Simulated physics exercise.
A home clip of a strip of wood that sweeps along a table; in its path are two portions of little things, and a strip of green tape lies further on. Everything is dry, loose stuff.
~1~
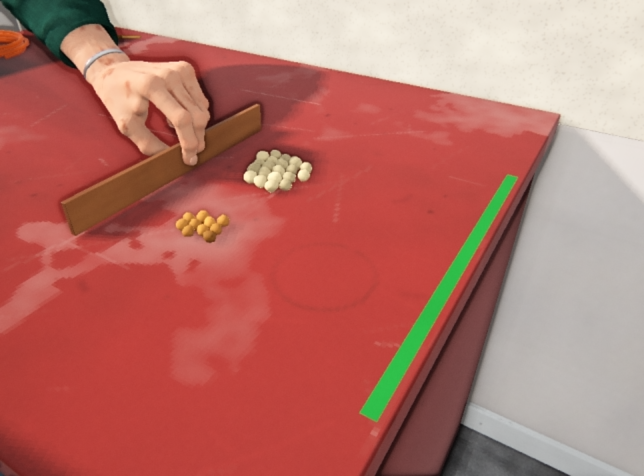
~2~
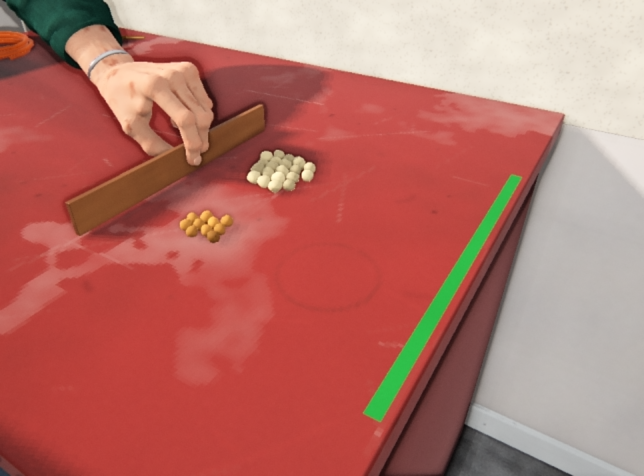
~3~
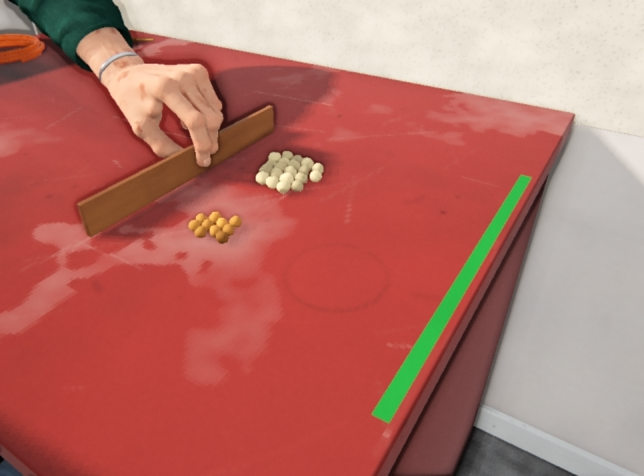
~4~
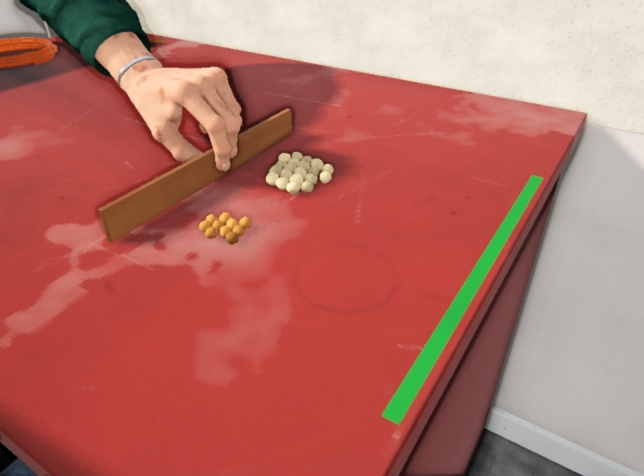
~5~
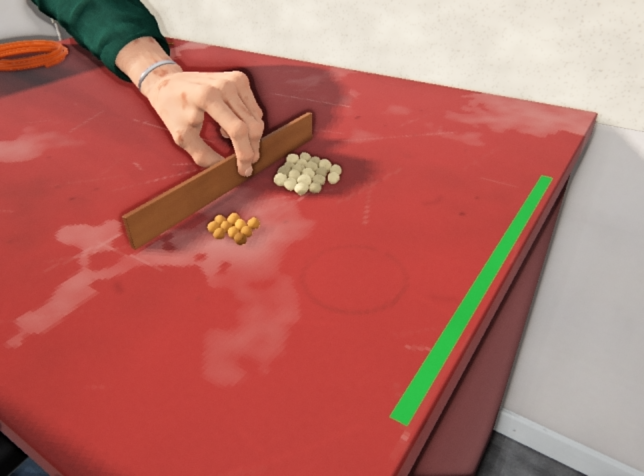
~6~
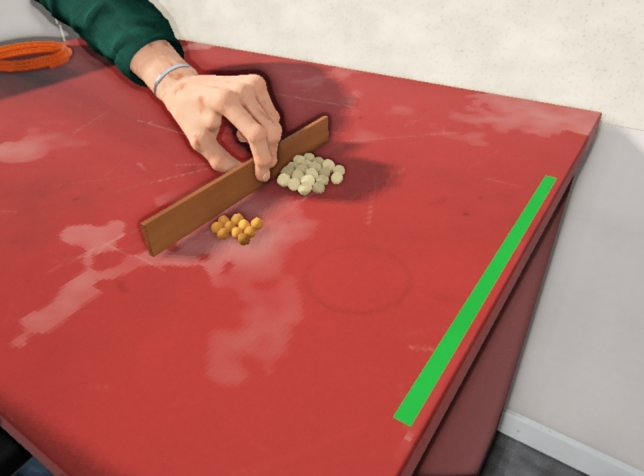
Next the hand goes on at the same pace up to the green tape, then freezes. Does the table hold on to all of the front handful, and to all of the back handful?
Front handful: No, some falls off; back handful: No, some falls off.
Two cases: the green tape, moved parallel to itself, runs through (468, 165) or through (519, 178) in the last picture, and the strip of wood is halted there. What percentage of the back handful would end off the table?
First some 0, then 20 per cent.
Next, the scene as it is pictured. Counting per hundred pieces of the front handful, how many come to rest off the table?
My estimate is close to 100 per cent of the pieces.
Then, 1.00 s after the last picture, strip of wood still moving, near (366, 195); front handful all on the table, its front near (348, 270); back handful all on the table, its front near (425, 218).
Then, 2.03 s after the last picture, strip of wood stopped at the green tape; front handful about a third over the edge; back handful about half over the edge.
Then, 2.31 s after the last picture, strip of wood stopped at the green tape; front handful all over the edge; back handful all over the edge.
At rest, strip of wood stopped at the green tape; front handful all over the edge; back handful all over the edge.
